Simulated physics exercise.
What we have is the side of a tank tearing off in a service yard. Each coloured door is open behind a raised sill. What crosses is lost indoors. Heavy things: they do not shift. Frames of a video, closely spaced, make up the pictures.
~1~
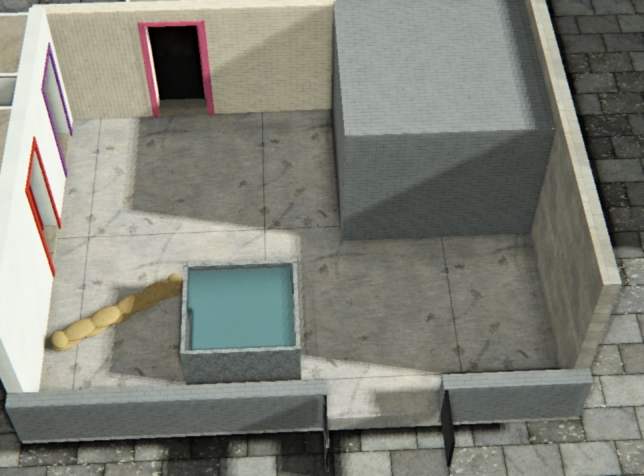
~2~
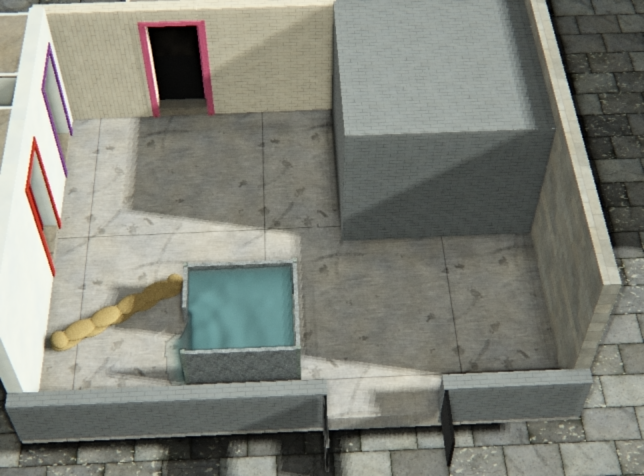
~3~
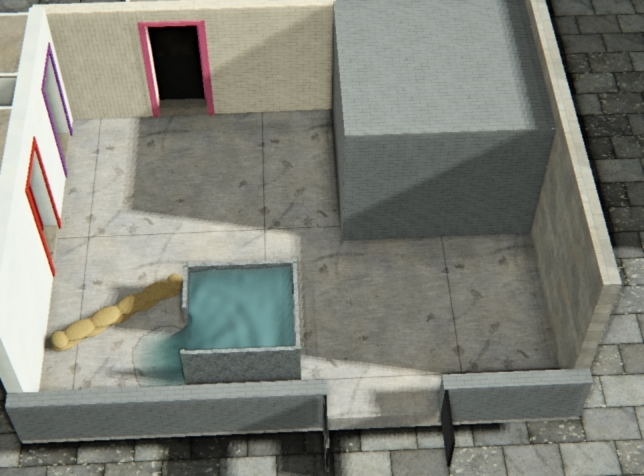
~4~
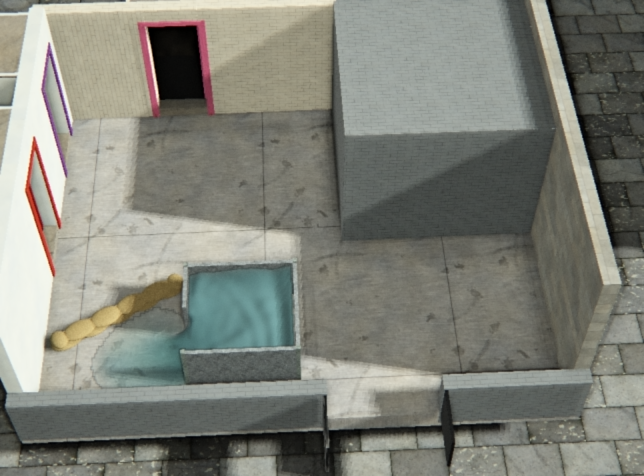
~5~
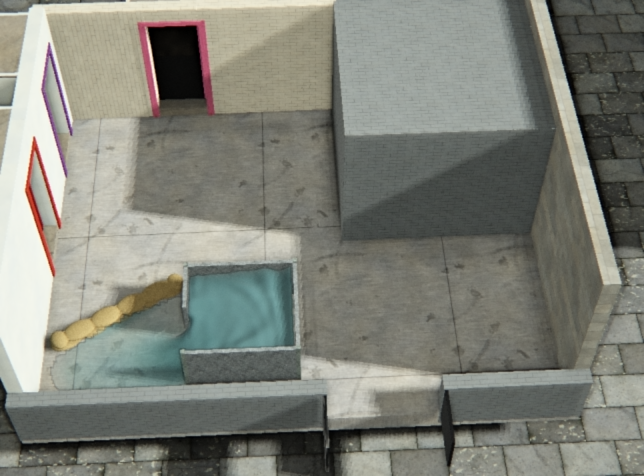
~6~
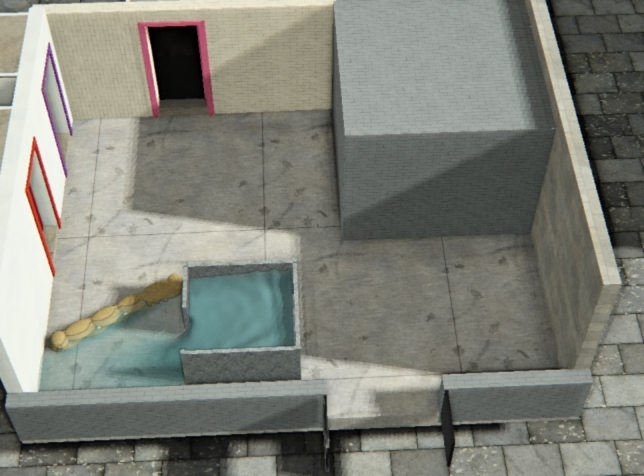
Teal water pouring from the open left side of a grey tank and spreading leftward across the yard floor below a row of tan sacks.
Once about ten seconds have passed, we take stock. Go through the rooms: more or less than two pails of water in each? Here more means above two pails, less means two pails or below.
Red door: Less; purple door: Less; pink door: Less.
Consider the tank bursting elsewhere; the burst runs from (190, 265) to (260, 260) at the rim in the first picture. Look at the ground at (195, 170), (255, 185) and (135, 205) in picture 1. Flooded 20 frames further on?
Point by point: Soaked; soaked; soaked.
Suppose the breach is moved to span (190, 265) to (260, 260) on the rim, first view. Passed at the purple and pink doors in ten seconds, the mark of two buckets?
To my mind the purple door tops the limit, and the pink door tops the limit.
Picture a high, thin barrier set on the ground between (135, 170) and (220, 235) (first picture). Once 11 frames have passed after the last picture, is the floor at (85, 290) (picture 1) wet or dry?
Result at that point: Inundated.
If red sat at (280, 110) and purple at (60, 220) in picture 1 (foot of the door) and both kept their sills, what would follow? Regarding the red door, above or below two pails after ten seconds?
The red door remains below the mark.
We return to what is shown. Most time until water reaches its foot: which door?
Observed: The pink-painted one.
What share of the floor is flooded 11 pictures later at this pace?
Close to 20 in a hundred, I think.
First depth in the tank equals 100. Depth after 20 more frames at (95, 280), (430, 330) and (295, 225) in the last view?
About 8 per cent, then 0 per cent, then 0 per cent.
A moment on, water covers 15 % of the floor; the red door not reached, the purple door not reached, the pink door not reached.
Next, water covers 20 % of the floor; the red door wet at the sill, nothing in, the purple door not reached, the pink door not reached.
Then, water covers 40 % of the floor; the red door wet at the sill, nothing in, the purple door wet at the sill, nothing in, the pink door not reached.
Later, water covers 60 % of the floor; the red door wet at the sill, nothing in, the purple door wet at the sill, nothing in, the pink door wet at the sill, nothing in.
In the end, water covers 85 % of the floor; the red door wet at the sill, nothing in, the purple door under two buckets in, the pink door wet at the sill, nothing in.
